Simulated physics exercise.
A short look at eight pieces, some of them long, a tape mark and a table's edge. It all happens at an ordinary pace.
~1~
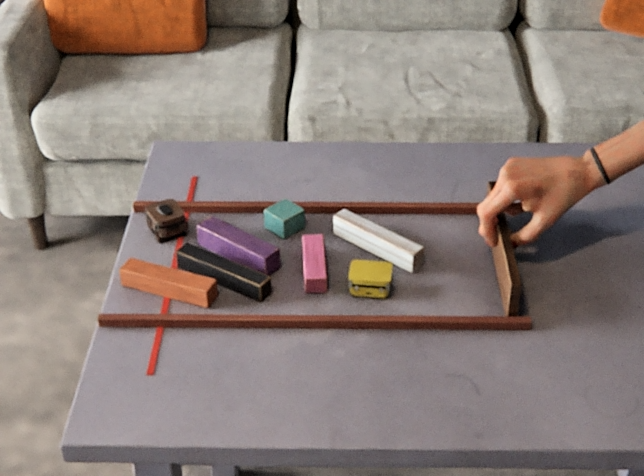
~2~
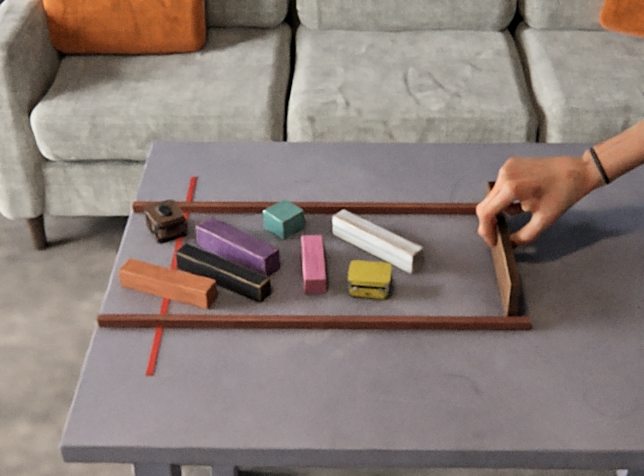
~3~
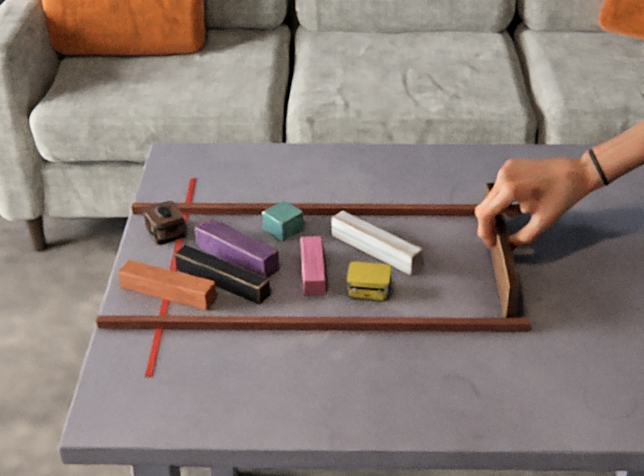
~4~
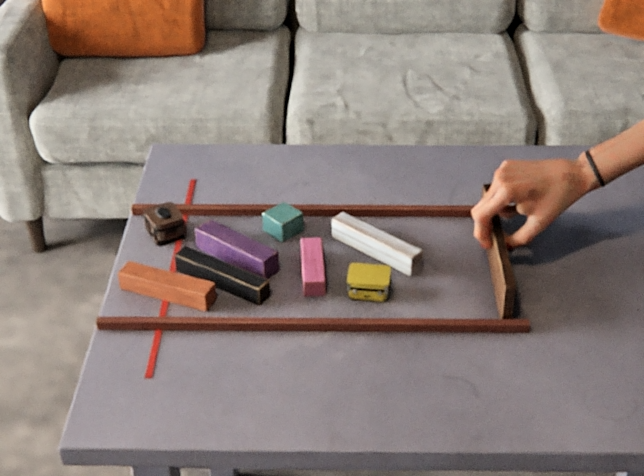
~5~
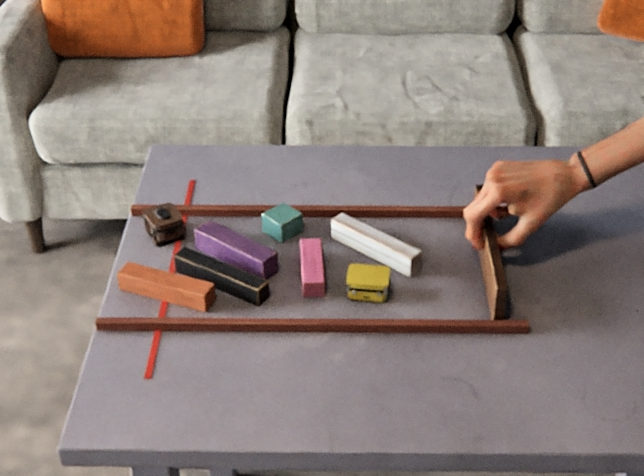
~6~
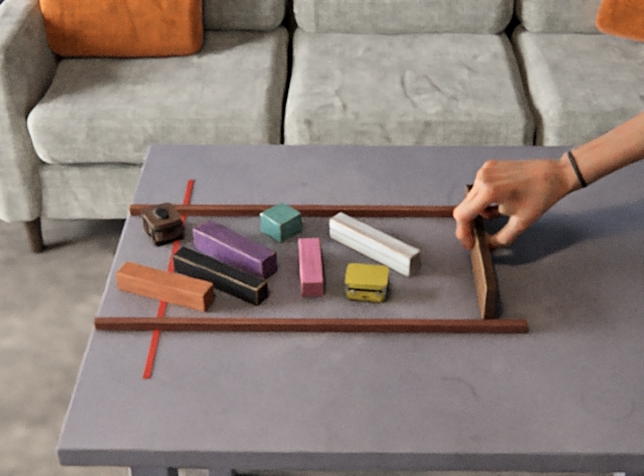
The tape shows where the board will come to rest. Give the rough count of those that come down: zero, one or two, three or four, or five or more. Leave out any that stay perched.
Here the number that fall off is three or four.
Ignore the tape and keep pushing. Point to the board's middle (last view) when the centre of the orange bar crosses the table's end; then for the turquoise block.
Its middle is around (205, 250) and around (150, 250).
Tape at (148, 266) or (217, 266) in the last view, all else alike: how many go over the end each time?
In that order 5 and 1.
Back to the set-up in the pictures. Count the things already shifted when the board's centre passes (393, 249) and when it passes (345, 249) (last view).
First 1, then 3.
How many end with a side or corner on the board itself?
In contact: 2.
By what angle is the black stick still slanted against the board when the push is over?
Some 50 degrees.
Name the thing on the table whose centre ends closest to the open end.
Foremost is the black stick.
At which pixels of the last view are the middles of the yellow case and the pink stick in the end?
About (146, 282), and the other about (128, 259).
Soon after, none off yet; brown case at rest near (163, 224); orange bar at rest near (165, 286); black stick at rest near (220, 276).
After that, none off yet; brown case displaced about its own width near (134, 218); orange bar moving near (157, 291); black stick displaced a little near (192, 287).
In the end, the number that fall off is three or four; gone, purple bar, orange bar and brown case.
